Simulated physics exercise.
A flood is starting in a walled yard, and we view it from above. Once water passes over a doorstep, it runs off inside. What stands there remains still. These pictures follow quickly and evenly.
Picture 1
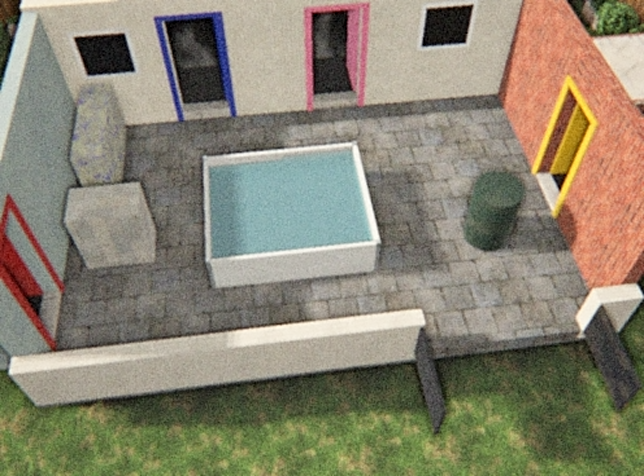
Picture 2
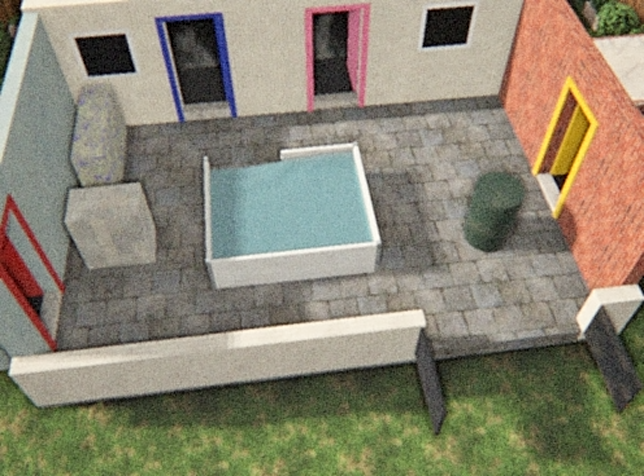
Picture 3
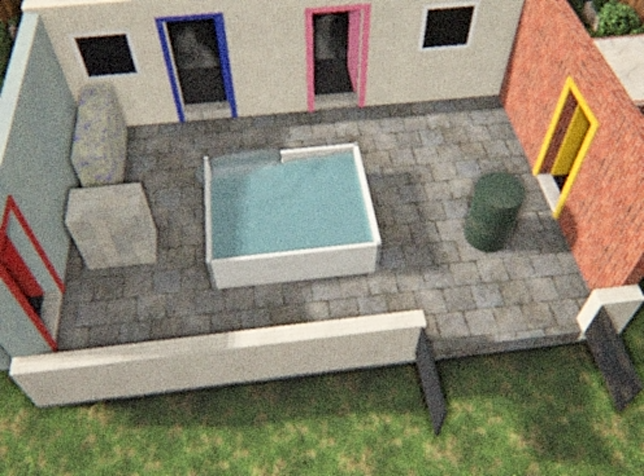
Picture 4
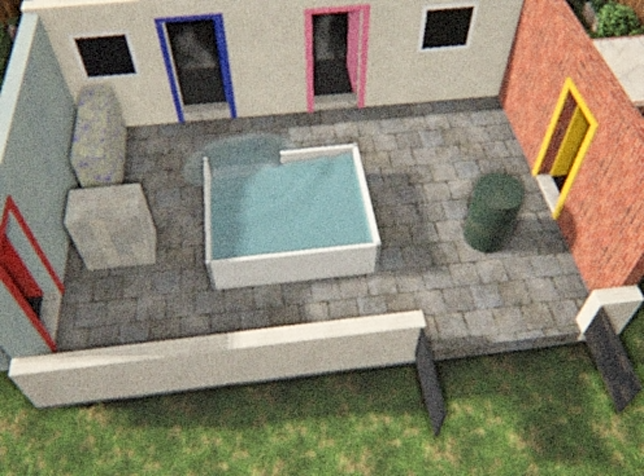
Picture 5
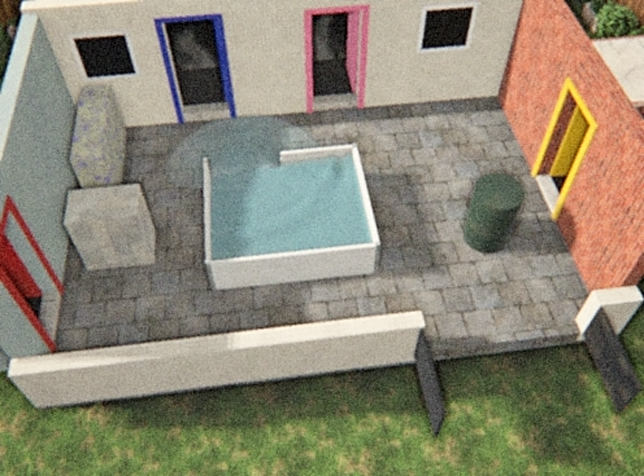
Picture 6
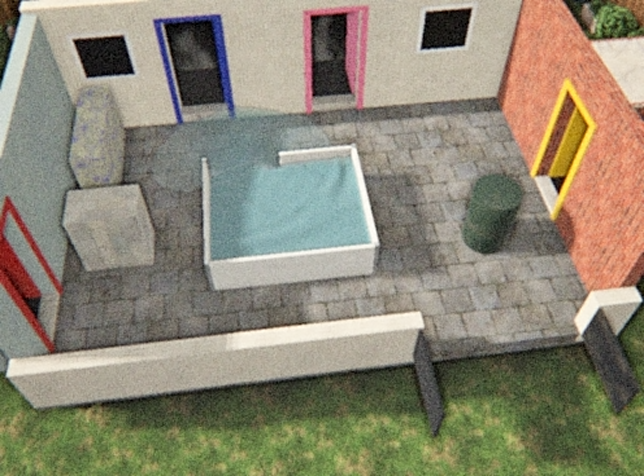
At first, an open white-walled tank full of water stands whole and still in a paved, walled yard with coloured doorways. Then a gap appears in its far side, toward the left, and water pours out, spreading in a thin, rounded sheet over the paving toward the blue doorway while the surface inside ripples.
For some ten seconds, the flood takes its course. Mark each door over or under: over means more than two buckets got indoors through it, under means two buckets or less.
Yellow door - over, pink door - under, blue door - over, red door - under.
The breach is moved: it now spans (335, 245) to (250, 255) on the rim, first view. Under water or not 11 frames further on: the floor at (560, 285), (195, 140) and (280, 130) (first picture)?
Submerged, unwetted, unwetted.
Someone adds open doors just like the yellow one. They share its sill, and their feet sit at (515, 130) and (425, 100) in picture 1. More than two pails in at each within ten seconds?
Result - first door gets past the limit, second door doesn't reach the limit.
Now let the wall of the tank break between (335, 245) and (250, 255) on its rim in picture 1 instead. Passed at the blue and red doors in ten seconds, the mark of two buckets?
Well, the blue one is safe, while the red one is swamped.
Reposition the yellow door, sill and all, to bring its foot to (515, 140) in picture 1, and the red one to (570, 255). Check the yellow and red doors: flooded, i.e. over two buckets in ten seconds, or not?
Well, the yellow one runs over, and as for the red one, it stays within bounds.
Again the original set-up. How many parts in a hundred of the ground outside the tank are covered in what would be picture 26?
Roughly 55 %.
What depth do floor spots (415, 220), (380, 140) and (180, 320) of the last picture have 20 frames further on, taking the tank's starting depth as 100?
In order: 0, 6, 0 %.
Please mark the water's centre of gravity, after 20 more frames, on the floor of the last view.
My reading is close to (270, 183).
A moment on, water covers 15 % of the floor; the yellow door not reached, the pink door wet at the sill, nothing in, the blue door over two buckets in, the red door not reached.
Next, water covers 25 % of the floor; the yellow door not reached, the pink door wet at the sill, nothing in, the blue door far over two buckets in, the red door not reached.
Then, water covers 55 % of the floor; the yellow door not reached, the pink door wet at the sill, nothing in, the blue door far over two buckets in, the red door wet at the sill, nothing in.
Later, water covers 75 % of the floor; the yellow door under two buckets in, the pink door wet at the sill, nothing in, the blue door far over two buckets in, the red door wet at the sill, nothing in.
In the end, water covers 95 % of the floor; the yellow door over two buckets in, the pink door wet at the sill, nothing in, the blue door far over two buckets in, the red door under two buckets in.
